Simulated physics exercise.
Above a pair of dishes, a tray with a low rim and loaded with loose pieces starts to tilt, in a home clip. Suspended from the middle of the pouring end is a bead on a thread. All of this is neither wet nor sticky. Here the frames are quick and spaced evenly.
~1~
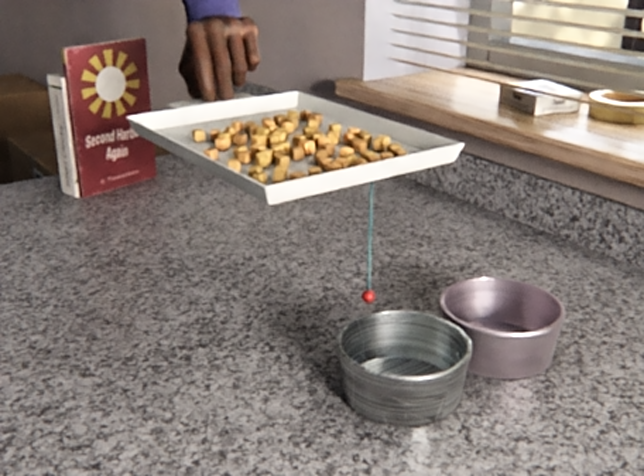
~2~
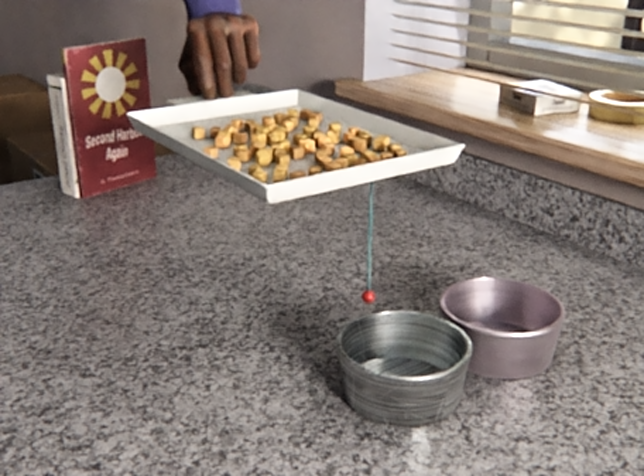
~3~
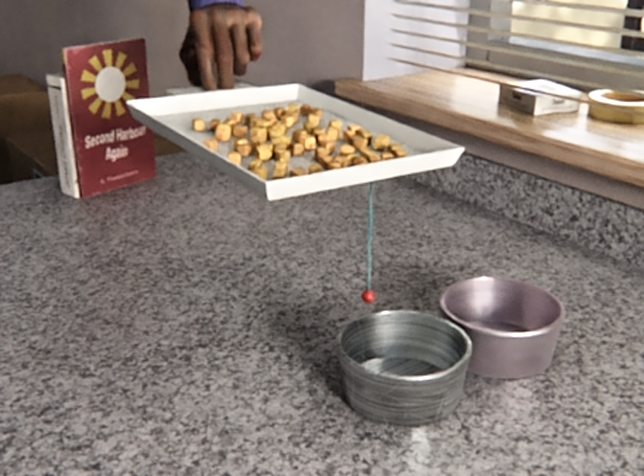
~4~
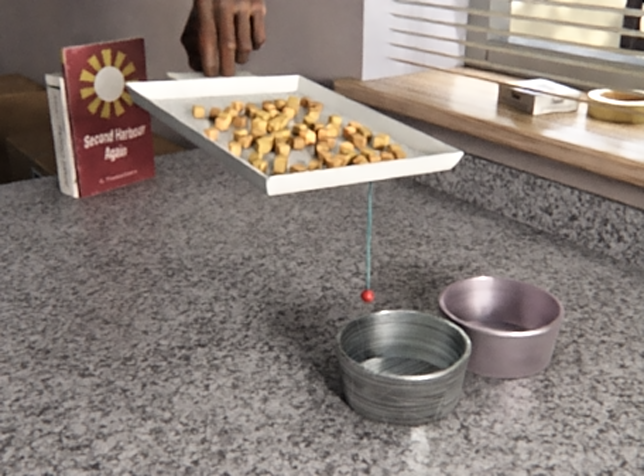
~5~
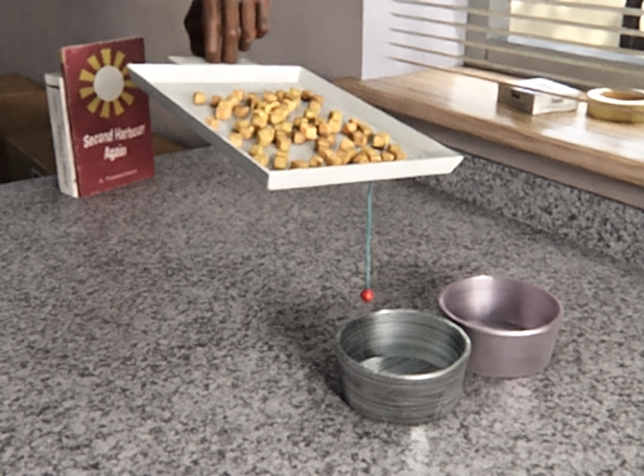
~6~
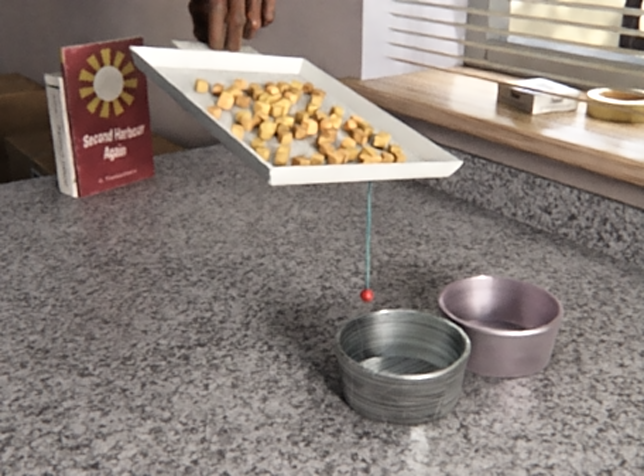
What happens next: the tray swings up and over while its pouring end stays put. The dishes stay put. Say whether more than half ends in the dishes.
Most likely the spill will be the greater part.
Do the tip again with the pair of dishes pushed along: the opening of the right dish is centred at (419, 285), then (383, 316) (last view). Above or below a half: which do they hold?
One: Most of it. Two: The smaller part.
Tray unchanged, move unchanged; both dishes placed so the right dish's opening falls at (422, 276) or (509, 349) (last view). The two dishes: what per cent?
About 70 per cent, then about 0 per cent.
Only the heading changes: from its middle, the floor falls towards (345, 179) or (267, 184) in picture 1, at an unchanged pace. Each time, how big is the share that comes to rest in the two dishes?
Respectively 60 % and 10 %.
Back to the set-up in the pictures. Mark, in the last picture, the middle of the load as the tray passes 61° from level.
Roughly at (395, 148).
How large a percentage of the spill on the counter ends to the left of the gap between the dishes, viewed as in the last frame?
I'd put it at close to 80 per cent.
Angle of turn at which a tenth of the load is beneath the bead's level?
Roughly 110 degrees.
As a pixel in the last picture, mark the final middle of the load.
Near (415, 327).
Just after the last frame, tray tipped steeply; almost all on the tray; just a few outside both.
A moment on, tray tipped past a quarter turn; almost all on the tray; about a tenth outside both; just a few in the air.
Further on, tray tipped past a quarter turn; roughly a quarter in the left dish; the larger part outside both.
When it is over, tray tipped past a quarter turn; roughly a quarter in the left dish; not one in the right dish; the larger part outside both.
